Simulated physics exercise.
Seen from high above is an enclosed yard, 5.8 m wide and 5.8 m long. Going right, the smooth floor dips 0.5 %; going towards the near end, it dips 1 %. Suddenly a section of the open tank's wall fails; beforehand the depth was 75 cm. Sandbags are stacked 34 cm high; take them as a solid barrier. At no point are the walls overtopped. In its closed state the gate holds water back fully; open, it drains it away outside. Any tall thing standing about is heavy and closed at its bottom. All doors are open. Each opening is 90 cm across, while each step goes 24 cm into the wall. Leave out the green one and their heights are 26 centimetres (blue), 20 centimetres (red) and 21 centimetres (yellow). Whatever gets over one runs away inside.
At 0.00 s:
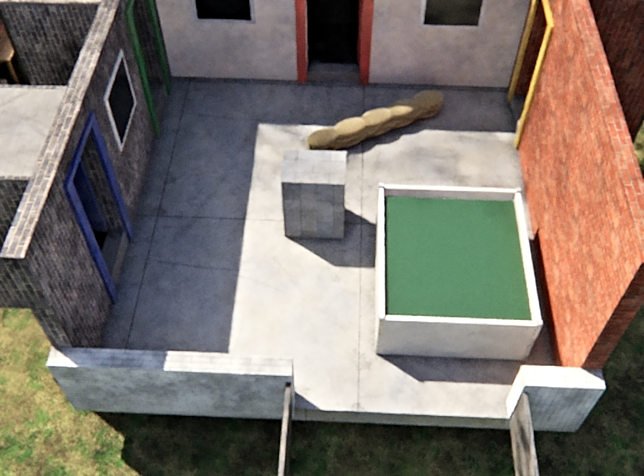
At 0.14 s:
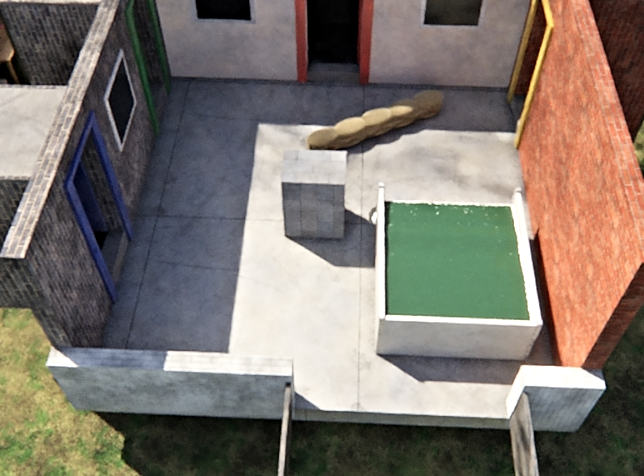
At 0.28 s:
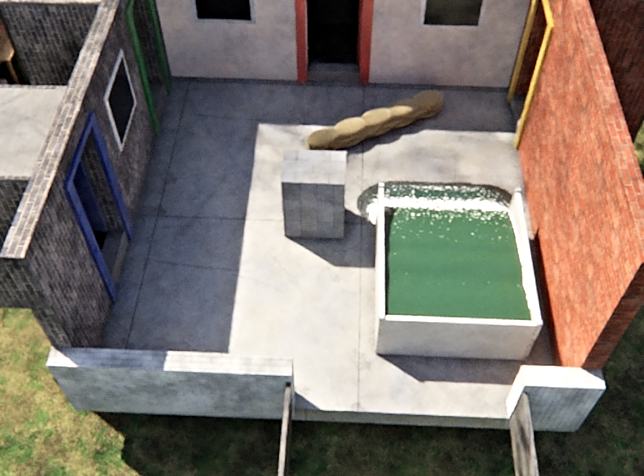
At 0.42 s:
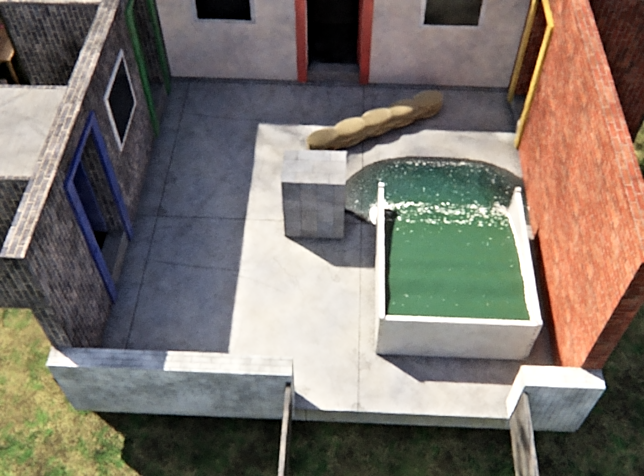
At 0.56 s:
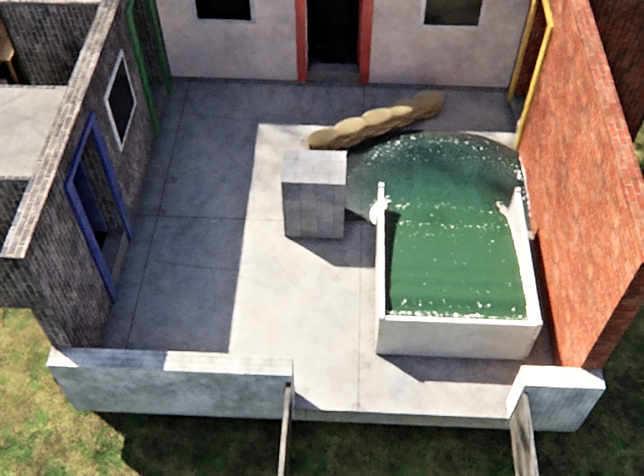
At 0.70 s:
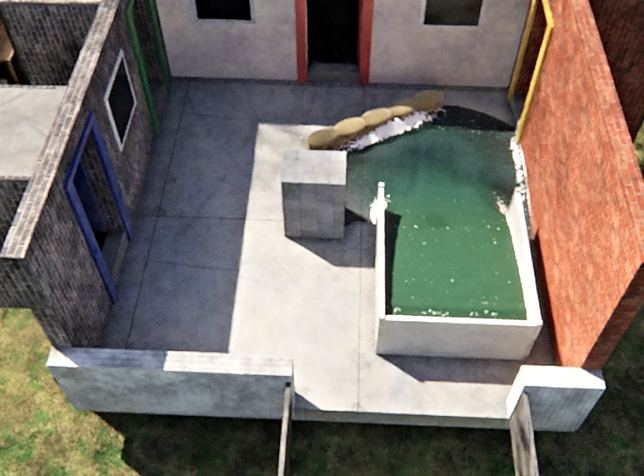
Green water poured out through the far side of an open tank in a walled yard, spread across the pale floor past a grey block, and reached the row of stacked sandbags behind it.
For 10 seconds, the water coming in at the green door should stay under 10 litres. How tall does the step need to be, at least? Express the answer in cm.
Close to 18 cm is just enough.
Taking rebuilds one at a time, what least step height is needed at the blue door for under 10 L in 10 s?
Roughly 5.5 cm at blue.
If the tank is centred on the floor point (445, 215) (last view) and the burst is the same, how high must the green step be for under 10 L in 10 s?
17 cm or thereabouts.
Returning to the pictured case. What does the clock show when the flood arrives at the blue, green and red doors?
Blue: 3.4 s; green: 3.0 s; red: 2.0 s.
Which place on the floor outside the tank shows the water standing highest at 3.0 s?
Around pixel (511, 110).
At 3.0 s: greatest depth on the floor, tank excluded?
I'd estimate roughly 37 cm.
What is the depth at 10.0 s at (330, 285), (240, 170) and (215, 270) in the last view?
Around 7 cm, 5 cm and 3 cm.
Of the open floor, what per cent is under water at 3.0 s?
Roughly 55 percent of the floor.
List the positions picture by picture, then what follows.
The first frame shows still water, 75 cm deep, in the open tank at (453, 254); the green door at (151, 63) is dry.
In the second frame, water pours out on the far side and has run 0.3 m, to a hidden place; about 10 cm deep outside, 75 cm at the back.
In the third frame, the gap is on the far side, the front 0.8 m out at a hidden place; the back of the open tank holds 75 cm.
In the fourth frame, the gap is on the far side, the front 1.3 m out at (400, 161); the back of the open tank holds 74 cm.
In the fifth frame, the gap is on the far side, the front 1.9 m out at (407, 134); the back of the open tank holds 66 cm.
In the sixth frame, the gap is on the far side, the front 2.5 m out at (446, 110); the back of the open tank holds 64 cm; the green door at (151, 63), 5.0 m from the gap, is still 2.8 m from the nearest water.
After 1.4 s water covers 25 % of the floor, deepest (64 cm) near (507, 88); it has not reached the green door.
After 3.0 s water covers 55 % of the floor, deepest (37 cm) near (511, 110); 2 cm at the green door, 0 litres in over its 26 cm step.
After 10.0 s water covers 95 % of the floor, deepest (11 cm) near (558, 401); 4 cm at the green door, 0 litres in over its 26 cm step.
At the green door as built, the water arrived by 3.0 s and peaked near 26 cm at 3.6 s.
Run again over the same 10 s with other heights there, 15 litres in over 16 cm, 3 litres over 21.5 cm. The limit of 10 litres is kept from about 18 cm up.
